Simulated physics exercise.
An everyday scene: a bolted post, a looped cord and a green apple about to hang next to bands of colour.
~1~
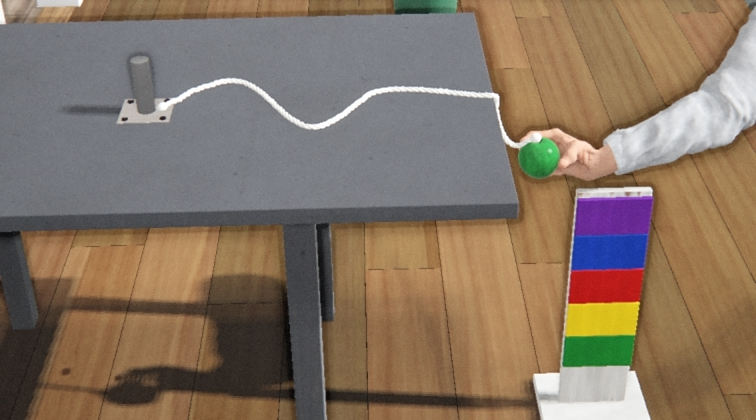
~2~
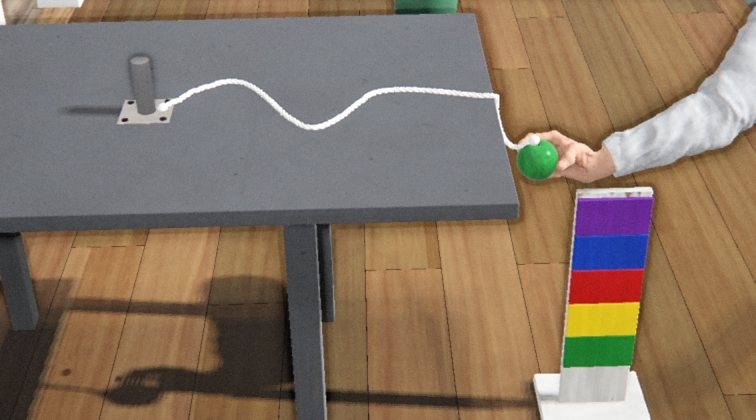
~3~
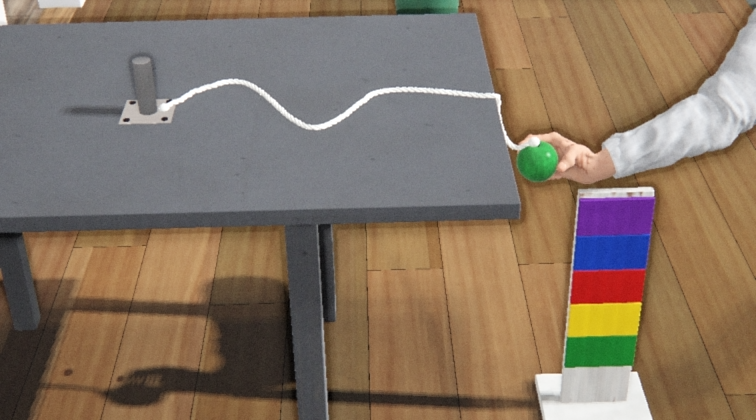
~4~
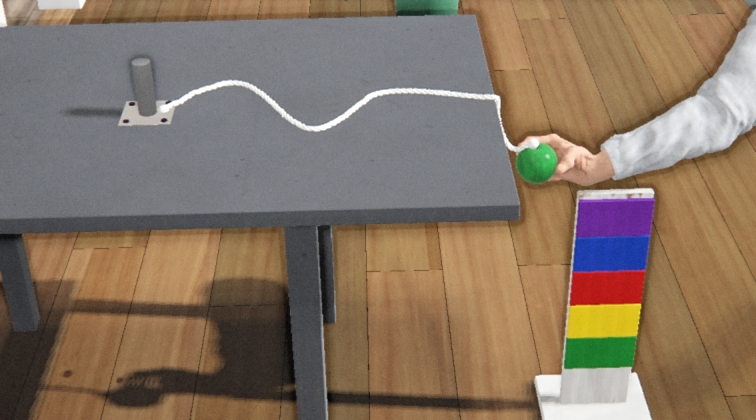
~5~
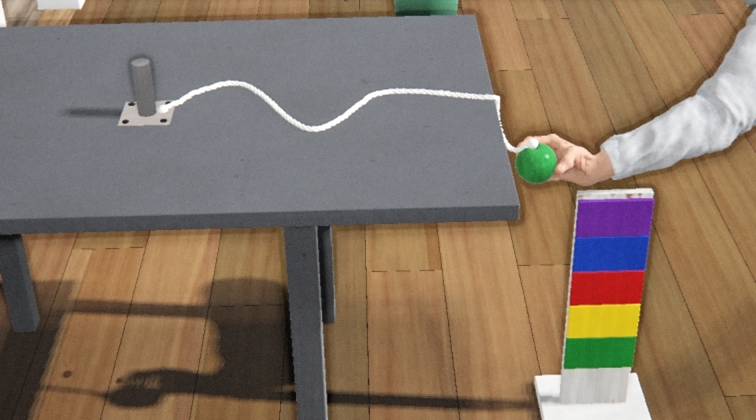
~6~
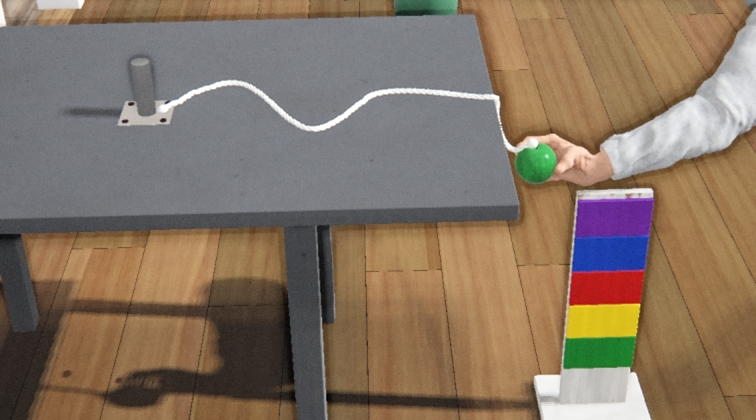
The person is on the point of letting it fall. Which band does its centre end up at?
Red.
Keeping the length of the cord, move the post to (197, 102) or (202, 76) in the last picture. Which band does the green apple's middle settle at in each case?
First try: Yellow; second try: Yellow.
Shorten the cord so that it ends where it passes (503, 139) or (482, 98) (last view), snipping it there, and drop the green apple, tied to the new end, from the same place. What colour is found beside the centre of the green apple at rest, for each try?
Taking them in turn, you'd get blue, then purple.
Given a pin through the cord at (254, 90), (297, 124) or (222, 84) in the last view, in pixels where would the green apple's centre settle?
(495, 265); (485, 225); (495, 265).
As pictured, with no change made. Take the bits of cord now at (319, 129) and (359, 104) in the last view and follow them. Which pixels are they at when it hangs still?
In that view they reach (402, 101) and (465, 98).
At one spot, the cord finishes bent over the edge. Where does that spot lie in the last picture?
(376, 94), give or take.
Soon after, apple near (465, 290); level with red.
After that, apple near (504, 281); level with red.
In the end, apple near (490, 282); level with red. The cord holds its middle at red.
